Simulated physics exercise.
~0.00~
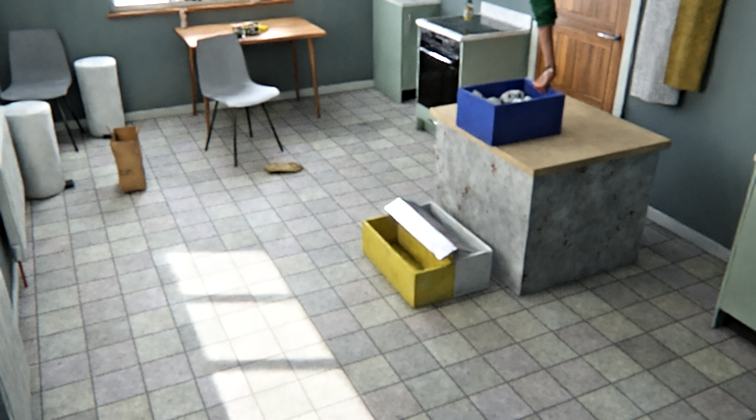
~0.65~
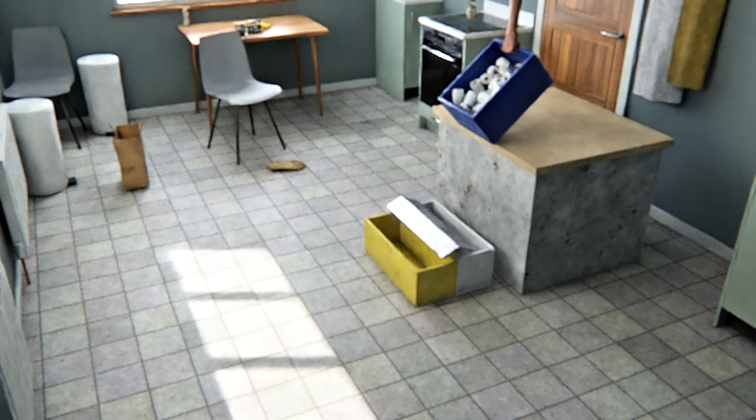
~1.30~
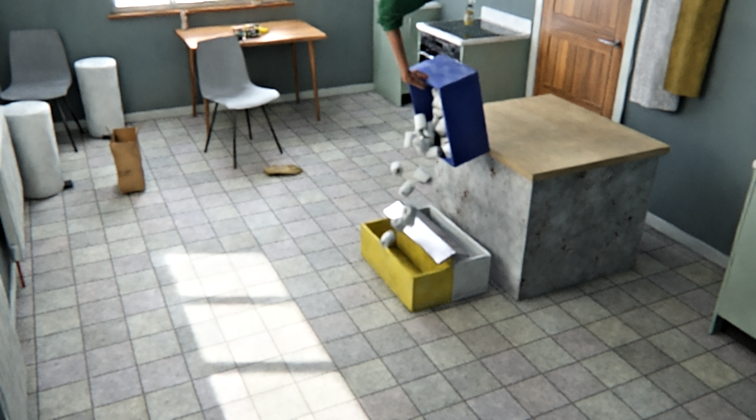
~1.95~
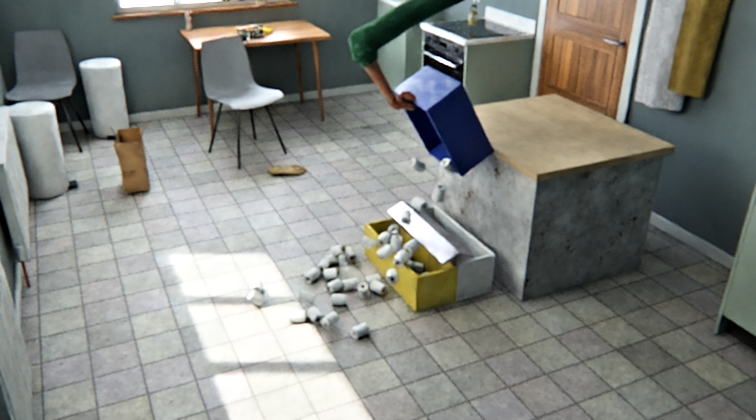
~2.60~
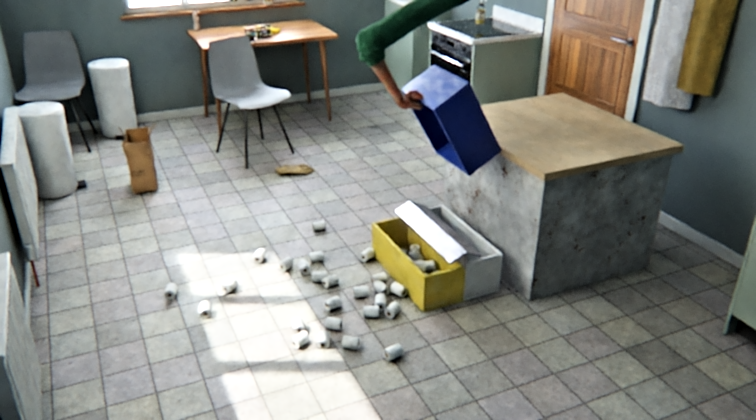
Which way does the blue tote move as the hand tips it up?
The blue tote moves to the left, as the viewer sees it.
